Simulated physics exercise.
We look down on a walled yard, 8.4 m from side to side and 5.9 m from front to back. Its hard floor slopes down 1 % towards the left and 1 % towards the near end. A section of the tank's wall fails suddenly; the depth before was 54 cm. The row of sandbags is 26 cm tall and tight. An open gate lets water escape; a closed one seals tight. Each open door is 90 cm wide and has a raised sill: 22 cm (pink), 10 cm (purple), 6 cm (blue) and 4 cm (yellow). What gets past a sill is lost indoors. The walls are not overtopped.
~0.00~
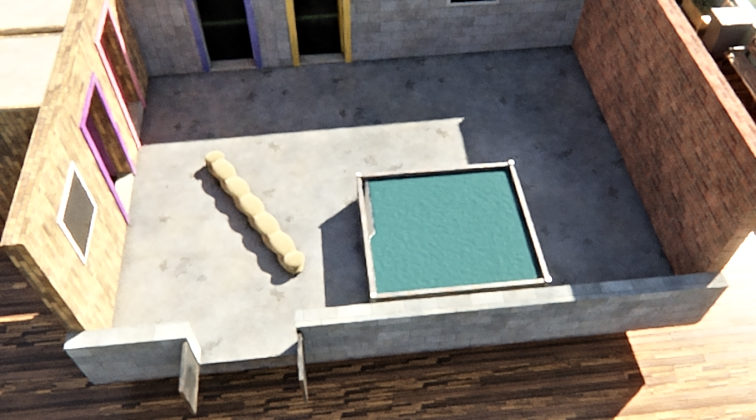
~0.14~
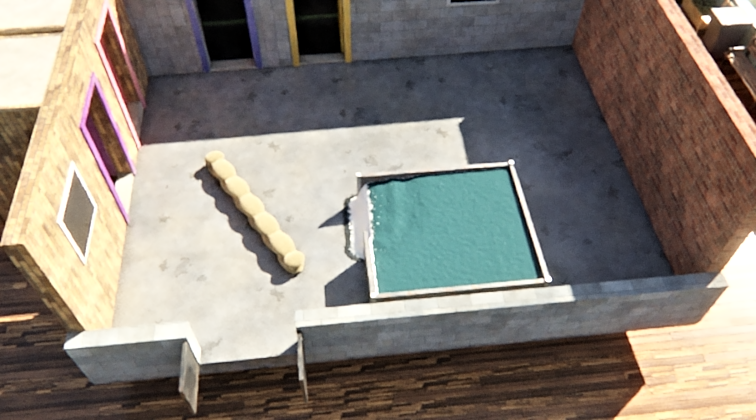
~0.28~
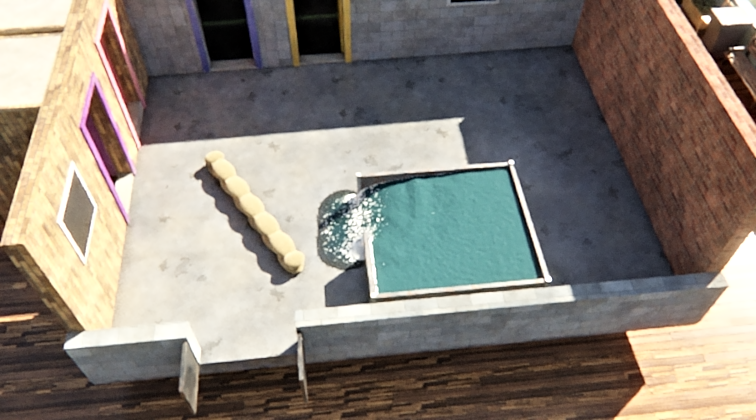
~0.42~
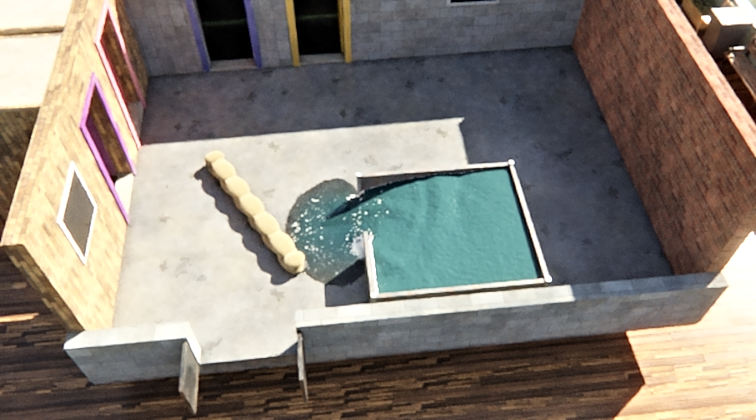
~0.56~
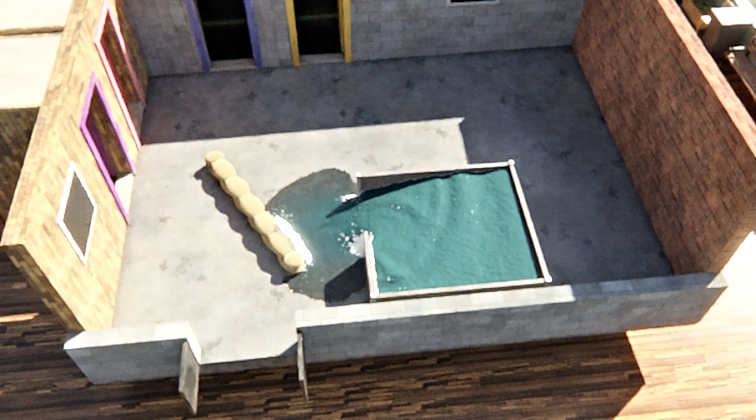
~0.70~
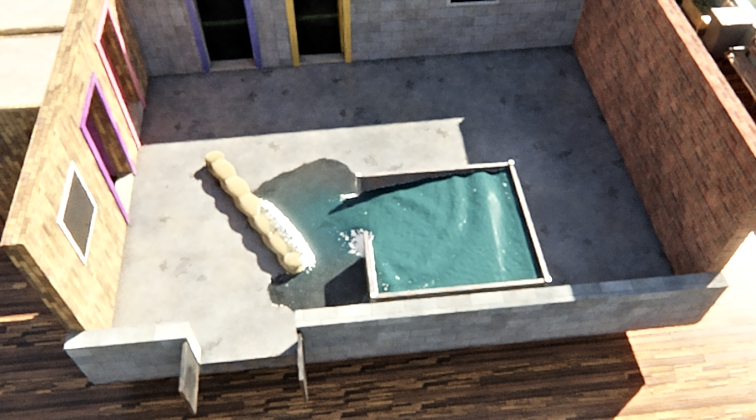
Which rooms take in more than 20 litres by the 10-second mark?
Door by door: At the pink door it stays under the limit; at the purple door it does not reach the limit; at the blue door it exceeds the limit; at the yellow door it passes the limit.
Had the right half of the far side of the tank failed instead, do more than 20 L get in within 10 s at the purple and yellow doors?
Then: Purple under, yellow above.
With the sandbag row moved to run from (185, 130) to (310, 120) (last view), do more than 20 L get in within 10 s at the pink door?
Then: Pink under.
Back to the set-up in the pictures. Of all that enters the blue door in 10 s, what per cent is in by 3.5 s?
About 30 per cent.
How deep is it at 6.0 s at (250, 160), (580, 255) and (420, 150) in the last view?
In that order: 9, 0 and 0 cm.
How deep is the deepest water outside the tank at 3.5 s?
Up to some 28 cm.
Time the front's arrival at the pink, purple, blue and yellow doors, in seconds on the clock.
Arrival: Pink 2.6 s, purple 3.2 s, blue 2.2 s, yellow 3.2 s.
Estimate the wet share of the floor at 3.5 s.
Some 35 per cent of it.
After 1.4 s water covers 15 % of the floor and is deepest (38 cm) near (285, 236); pink door not reached, purple door not reached, blue door not reached, yellow door not reached.
After 2.2 s water covers 30 % of the floor and is deepest (38 cm) near (297, 254); pink door not reached, purple door not reached, blue door 2 cm at the sill, 0 L in, yellow door not reached.
After 3.5 s water covers 35 % of the floor and is deepest (28 cm) near (297, 254); pink door 9 cm at the sill, 0 L in, purple door 5 cm at the sill, 0 L in, blue door 10 cm at the sill, 88 L in, yellow door 6 cm at the sill, 0 L in.
After 6.0 s water covers 55 % of the floor and is deepest (20 cm) near (297, 254); pink door 8 cm at the sill, 0 L in, purple door 6 cm at the sill, 0 L in, blue door 14 cm at the sill, 223 L in, yellow door 8 cm at the sill, 25 L in.
After 10.0 s water covers 80 % of the floor and is deepest (12 cm) near (297, 254); pink door 9 cm at the sill, 0 L in, purple door 5 cm at the sill, 0 L in, blue door 9 cm at the sill, 300 L in, yellow door 6 cm at the sill, 47 L in.
